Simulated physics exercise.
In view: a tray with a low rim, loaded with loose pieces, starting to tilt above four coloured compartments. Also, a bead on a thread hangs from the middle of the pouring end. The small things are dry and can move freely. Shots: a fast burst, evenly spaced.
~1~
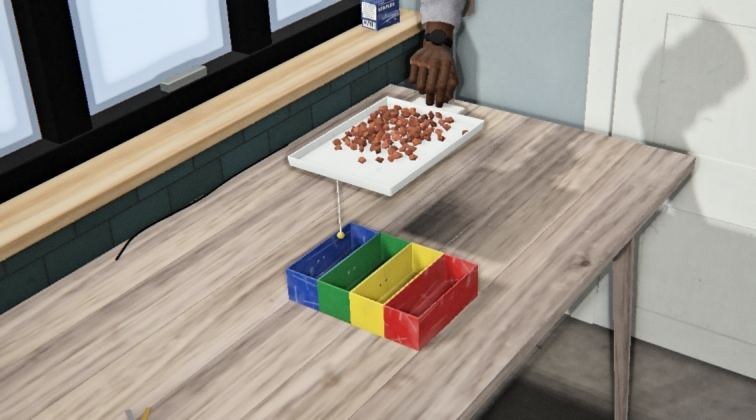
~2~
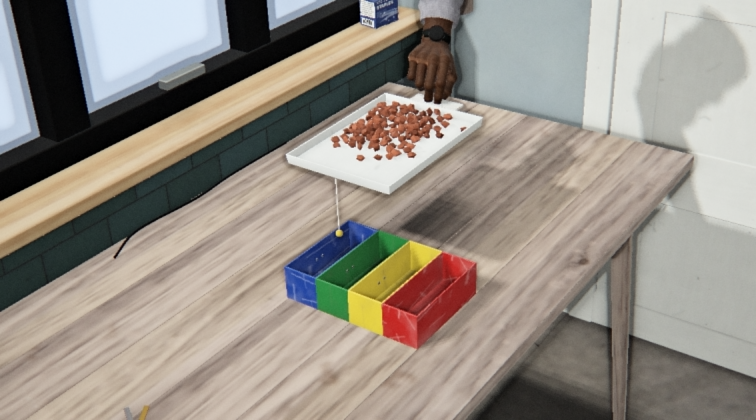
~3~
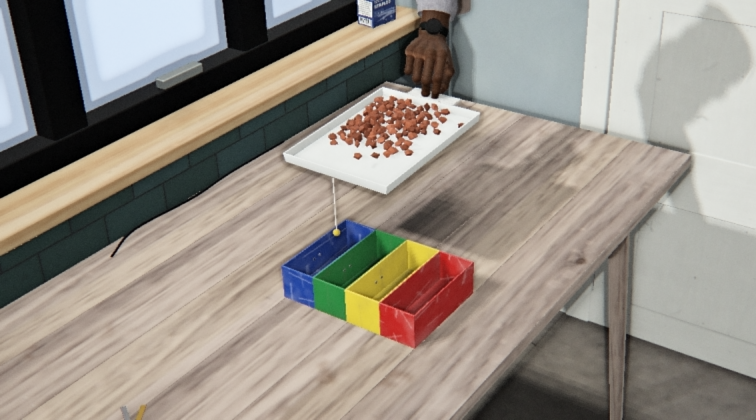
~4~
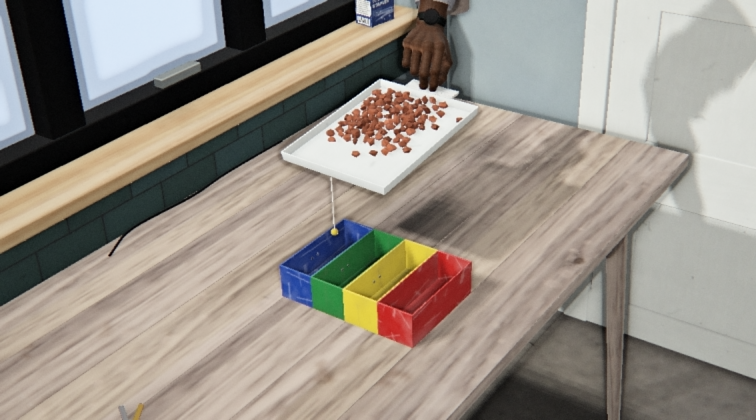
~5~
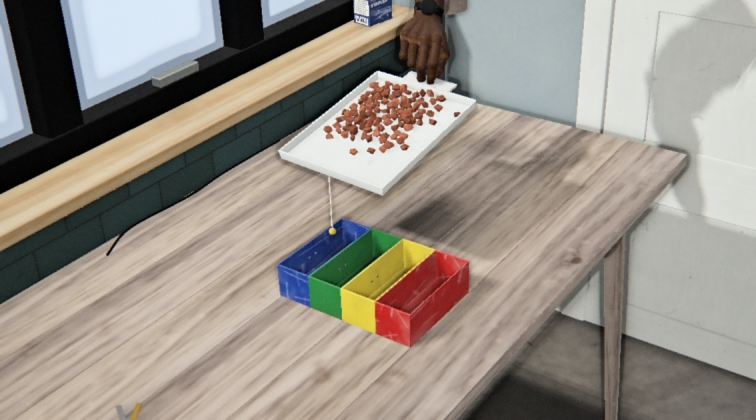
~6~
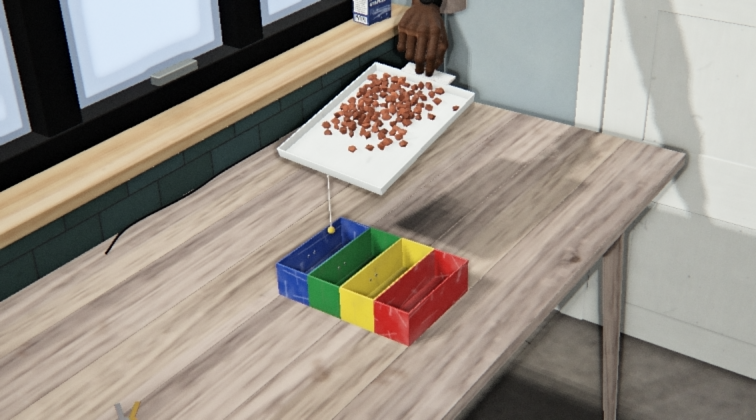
The clip opens on a white tray of reddish-brown pieces held by a hand at its far end, above blue, green, yellow and red compartments on a wooden table, a bead hanging from its near edge. The hand raises the far end slightly, tilting the tray a little, while the pieces stay bunched on it.
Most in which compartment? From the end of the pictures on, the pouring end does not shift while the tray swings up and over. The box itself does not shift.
Green compartment.
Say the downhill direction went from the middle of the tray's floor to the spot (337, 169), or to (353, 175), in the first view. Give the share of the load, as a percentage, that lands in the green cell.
First case around 0 per cent, second case 30 per cent.
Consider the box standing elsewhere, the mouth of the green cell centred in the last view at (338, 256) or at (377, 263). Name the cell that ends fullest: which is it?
Yellow, and then that green cell.
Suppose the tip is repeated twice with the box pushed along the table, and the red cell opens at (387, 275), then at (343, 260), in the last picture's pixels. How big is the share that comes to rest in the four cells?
Close to 100 in a hundred, then close to 60 in a hundred.
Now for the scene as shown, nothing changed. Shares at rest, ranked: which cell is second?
The answer is yellow.
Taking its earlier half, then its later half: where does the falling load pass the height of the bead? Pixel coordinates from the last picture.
Starting near (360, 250), moving on to near (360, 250).
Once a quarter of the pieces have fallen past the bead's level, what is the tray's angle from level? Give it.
At some 60 degrees.
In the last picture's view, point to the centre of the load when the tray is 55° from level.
The load is centred near (361, 170).
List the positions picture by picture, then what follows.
Corners of the pouring end at (290, 157) and (390, 187), level; middle of the load at (394, 129), bits of crushed brick; bead on its thread at (341, 235); blue cell at (303, 287); green cell at (334, 299); yellow cell at (367, 312); red cell at (402, 325), in the first picture.
Corners of the pouring end at (288, 154) and (389, 185), level; middle of the load at (393, 126), in the second picture.
Corners of the pouring end at (285, 153) and (386, 185), tipped barely, lowest at the right corner; middle of the load at (390, 122), in the third picture.
Corners of the pouring end at (283, 152) and (384, 186), tipped a little, lowest at the right corner; middle of the load at (388, 117), in the fourth picture.
Corners of the pouring end at (281, 150) and (382, 187), tipped a little, lowest at the right corner; middle of the load at (386, 111), in the fifth picture.
Corners of the pouring end at (279, 148) and (381, 187), tipped a little, lowest at the right corner; middle of the load at (384, 105); blue cell at (293, 282); green cell at (324, 294); yellow cell at (357, 307); red cell at (391, 320), in the sixth picture.
Soon after the last picture, tray tipped steeply; most on the tray; a stray few in the yellow cell; a small part falling or outside the box.
A little later, tray tipped right over; about half on the tray; about a quarter in the green cell; about a quarter in the yellow cell; a small part in the blue cell; a stray few in the red cell; a stray few falling or outside the box.
Later still, tray tipped past a quarter turn; about half in the green cell; about a quarter in the yellow cell; a small part in the blue cell; a stray few in the red cell; a stray few falling or outside the box.
At rest, tray tipped past a quarter turn; about half in the green cell; about a quarter in the yellow cell; a small part in the blue cell; a stray few in the red cell; a stray few outside the box.
